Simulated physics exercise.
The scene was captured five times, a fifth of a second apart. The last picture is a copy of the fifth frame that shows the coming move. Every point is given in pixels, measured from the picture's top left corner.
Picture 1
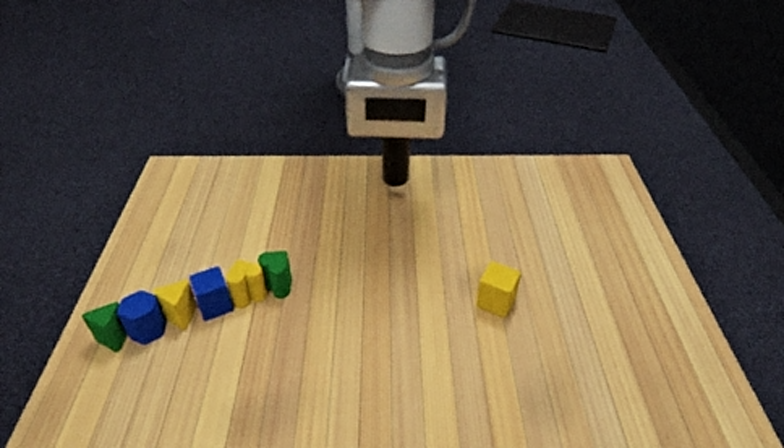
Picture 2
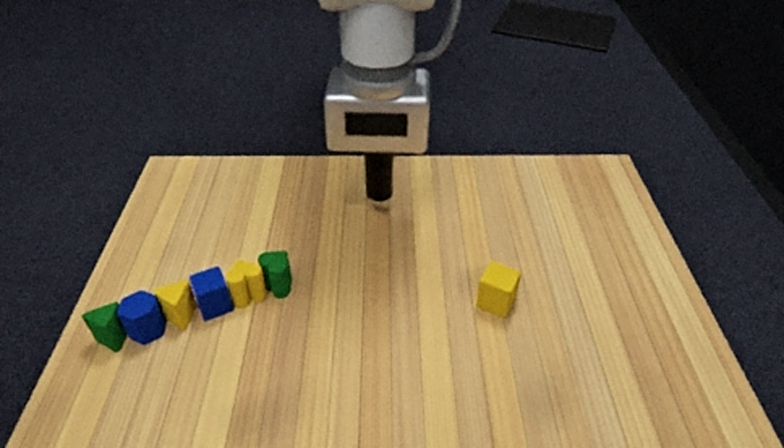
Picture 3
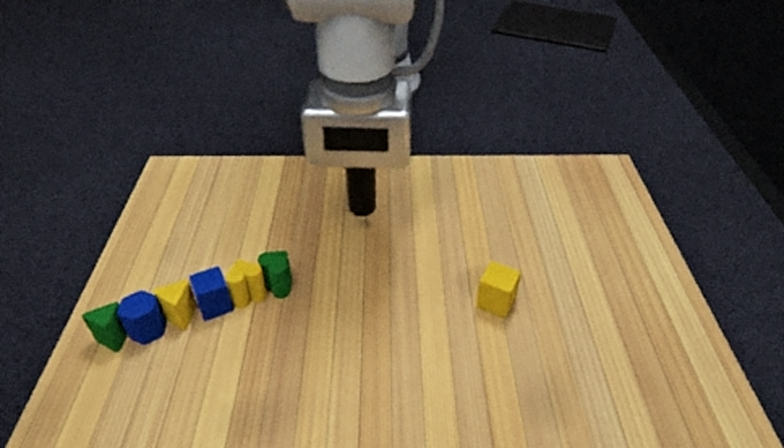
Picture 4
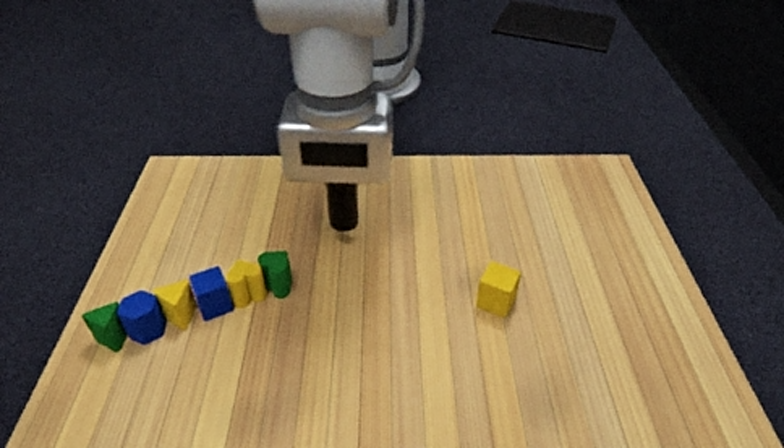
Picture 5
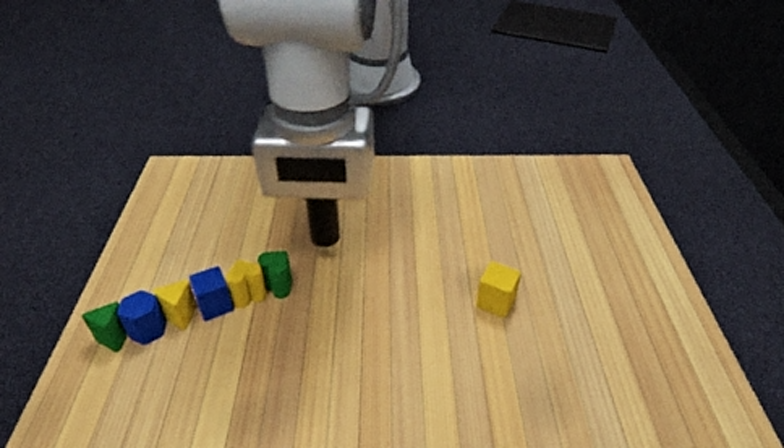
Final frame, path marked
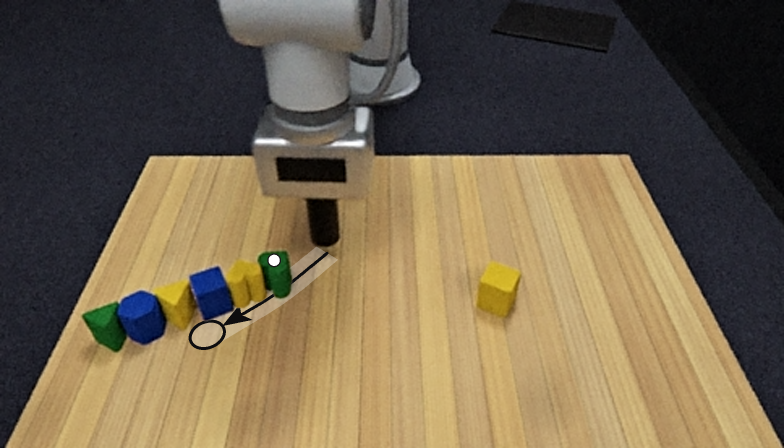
A robot arm moves its black rod left and forward over a wooden table while colored blocks stay still.
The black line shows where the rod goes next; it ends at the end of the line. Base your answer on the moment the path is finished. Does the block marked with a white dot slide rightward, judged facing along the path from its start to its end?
I believe not.
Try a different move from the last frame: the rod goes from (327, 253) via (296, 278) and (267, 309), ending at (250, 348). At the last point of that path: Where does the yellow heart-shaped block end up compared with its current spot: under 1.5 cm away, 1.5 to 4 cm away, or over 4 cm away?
It travels more than 4 cm.
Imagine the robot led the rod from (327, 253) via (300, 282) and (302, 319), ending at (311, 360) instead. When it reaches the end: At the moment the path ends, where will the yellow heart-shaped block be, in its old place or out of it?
Shifted out of place.
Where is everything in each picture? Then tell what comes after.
In the first picture, rod's lower end at (396, 179); yellow three-sided block at (172, 291); blue square block at (207, 280); yellow heart-shaped block at (243, 270); green heart-shaped block at (274, 260).
In the second picture, rod at (379, 193); blocks still.
In the third picture, rod at (362, 208); blocks still.
In the fourth picture, rod at (344, 222); blocks still.
In the fifth picture, rod at (325, 237); yellow three-sided block at (172, 291); blue square block at (207, 280); yellow heart-shaped block at (243, 270); green heart-shaped block at (274, 260).
Drawn move, from (327, 253) through (294, 280) and (254, 308) to (207, 335); the dot is on the green heart-shaped block.
The first path, step by step. One third of the way, rod at (290, 265); yellow three-sided block at (168, 289); blue square block at (197, 285), turned 30° clockwise; yellow heart-shaped block at (229, 282); green heart-shaped block at (261, 271).
Two thirds of the way, rod at (250, 292); yellow three-sided block at (162, 287), turned 15° clockwise; blue square block at (190, 291), turned 55° clockwise; yellow heart-shaped block at (202, 319), turned 70° clockwise; green heart-shaped block at (234, 305), turned 80° anticlockwise.
At the end, rod at (202, 319); yellow three-sided block at (155, 283), turned 30° clockwise; blue square block at (178, 292), turned 70° clockwise; yellow heart-shaped block at (182, 334), turned 85° clockwise; green heart-shaped block at (222, 326), turned 115° anticlockwise.
